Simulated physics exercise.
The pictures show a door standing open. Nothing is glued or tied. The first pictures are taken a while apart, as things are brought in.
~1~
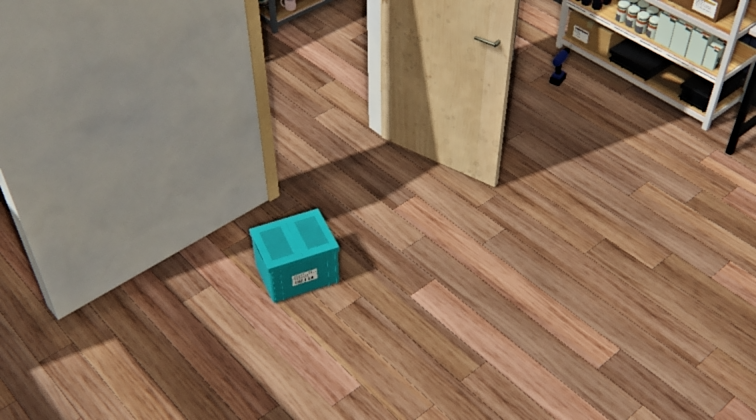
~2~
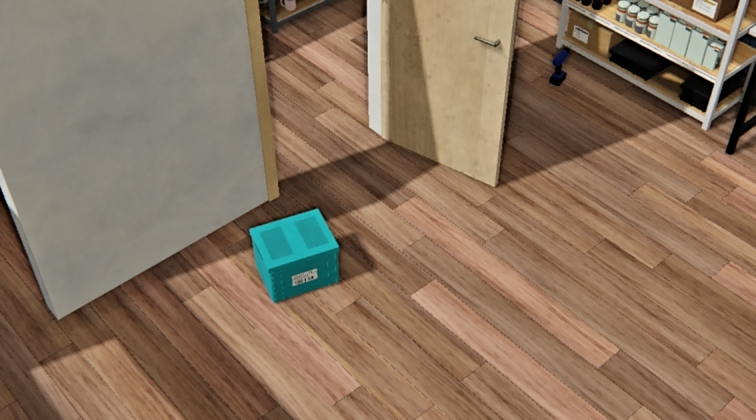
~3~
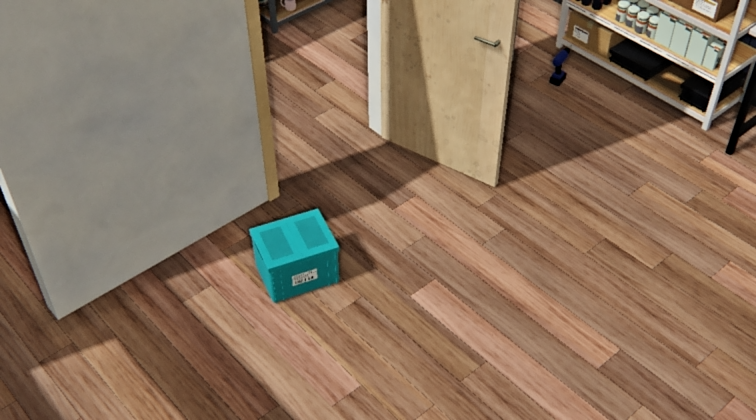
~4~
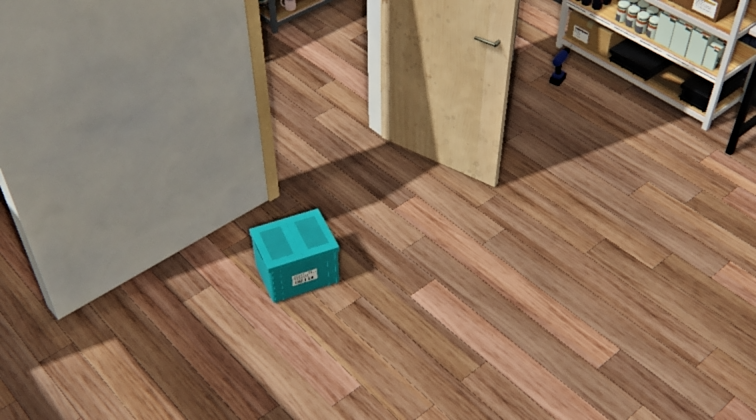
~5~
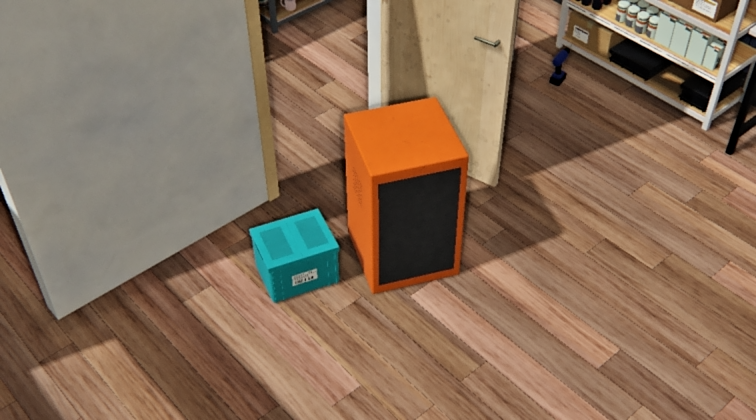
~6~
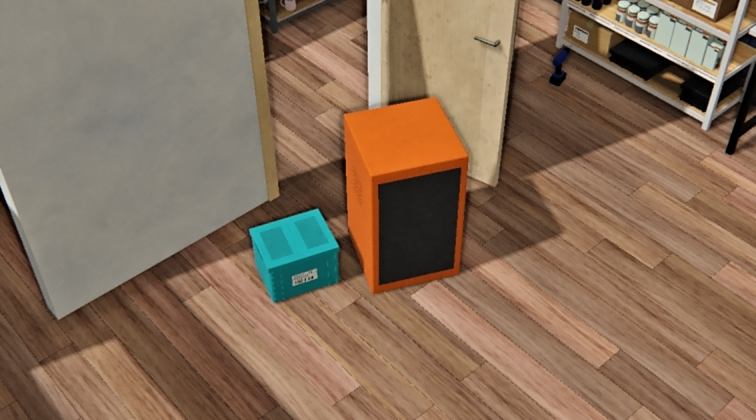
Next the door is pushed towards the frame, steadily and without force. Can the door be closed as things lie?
Outcome: The door stops short.
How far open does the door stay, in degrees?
About 70°.
Then, 0.40 s after the last picture, door at 96°.
Then, 0.60 s after the last picture, door at 87°.
Then, 0.70 s after the last picture, door at 81°.
Then, 0.90 s after the last picture, door at 71°.
At rest, door at 70°; both in place. Seen from the same camera at the end, orange appliance near (402, 198).
